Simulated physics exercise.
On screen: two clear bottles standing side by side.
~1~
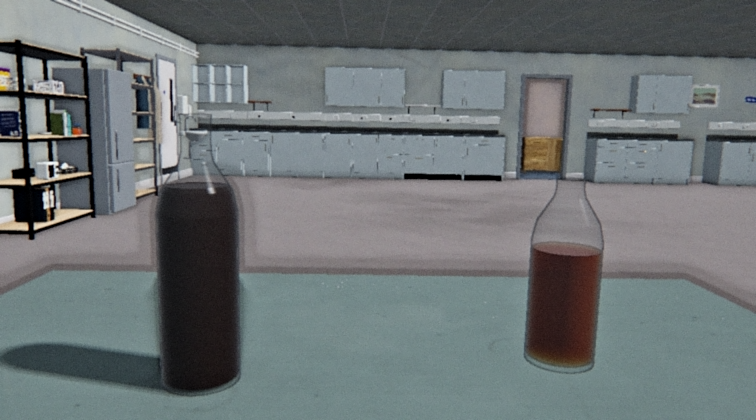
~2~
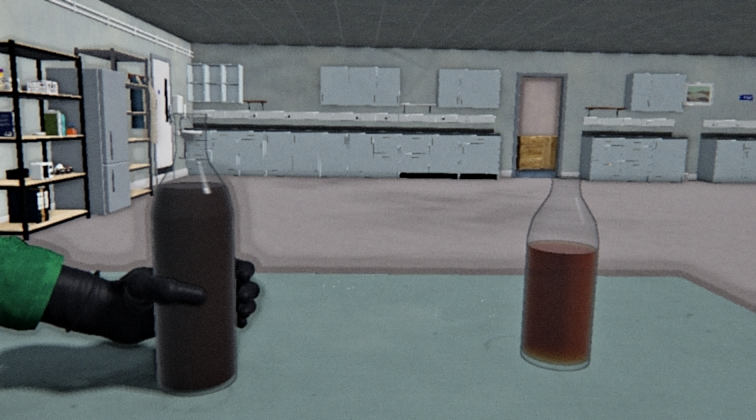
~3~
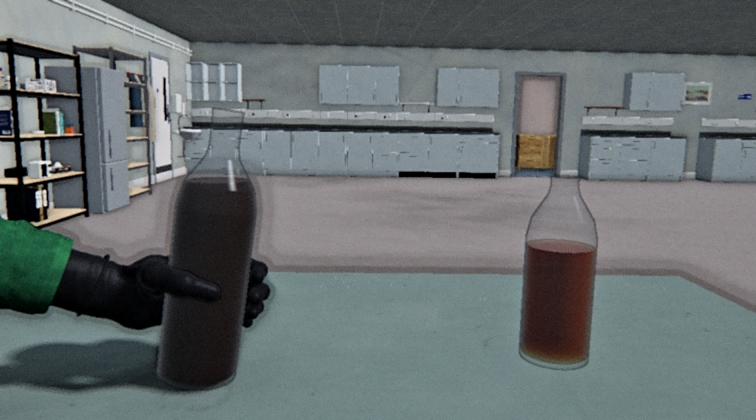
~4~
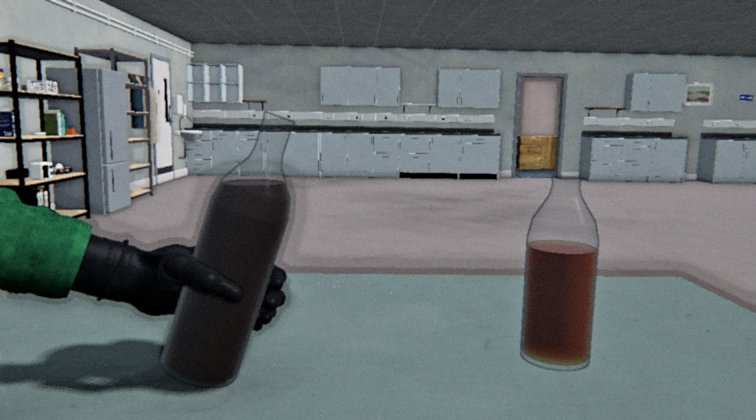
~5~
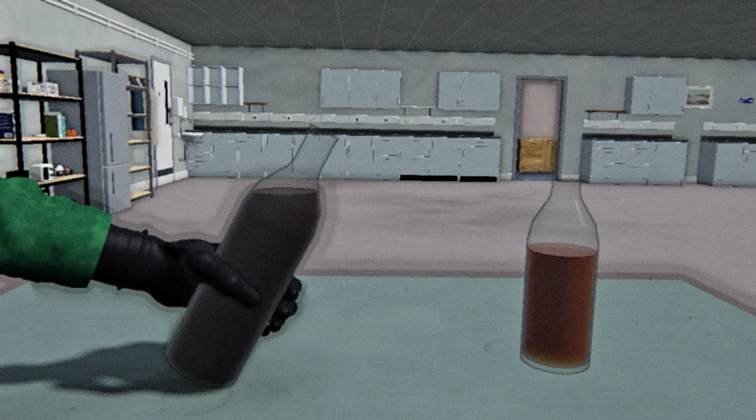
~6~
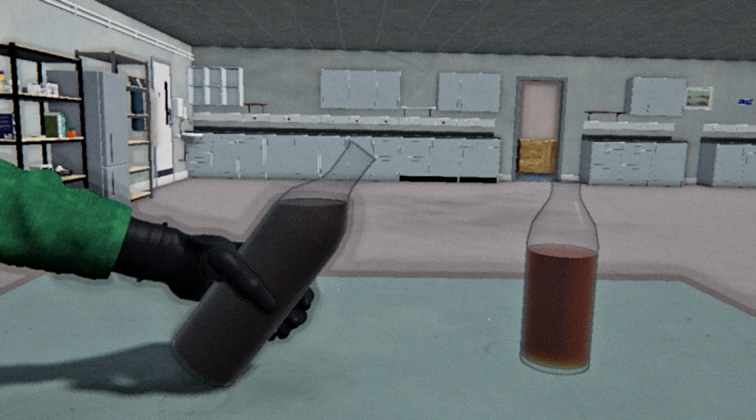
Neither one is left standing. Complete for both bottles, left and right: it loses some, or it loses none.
Left: It loses some. Right: It loses some.
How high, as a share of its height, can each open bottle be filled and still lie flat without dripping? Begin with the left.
Fill limits, first then second: 24 % and 24 %.
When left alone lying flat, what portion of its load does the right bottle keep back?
It keeps about 40 per cent of what it had.
Next, the left bottle is nearly down; left bottle, dry at the neck.
After that, the left bottle lies flat; left bottle, some has come out.
Finally, both lie flat; left bottle, some has come out; right bottle, some has come out.
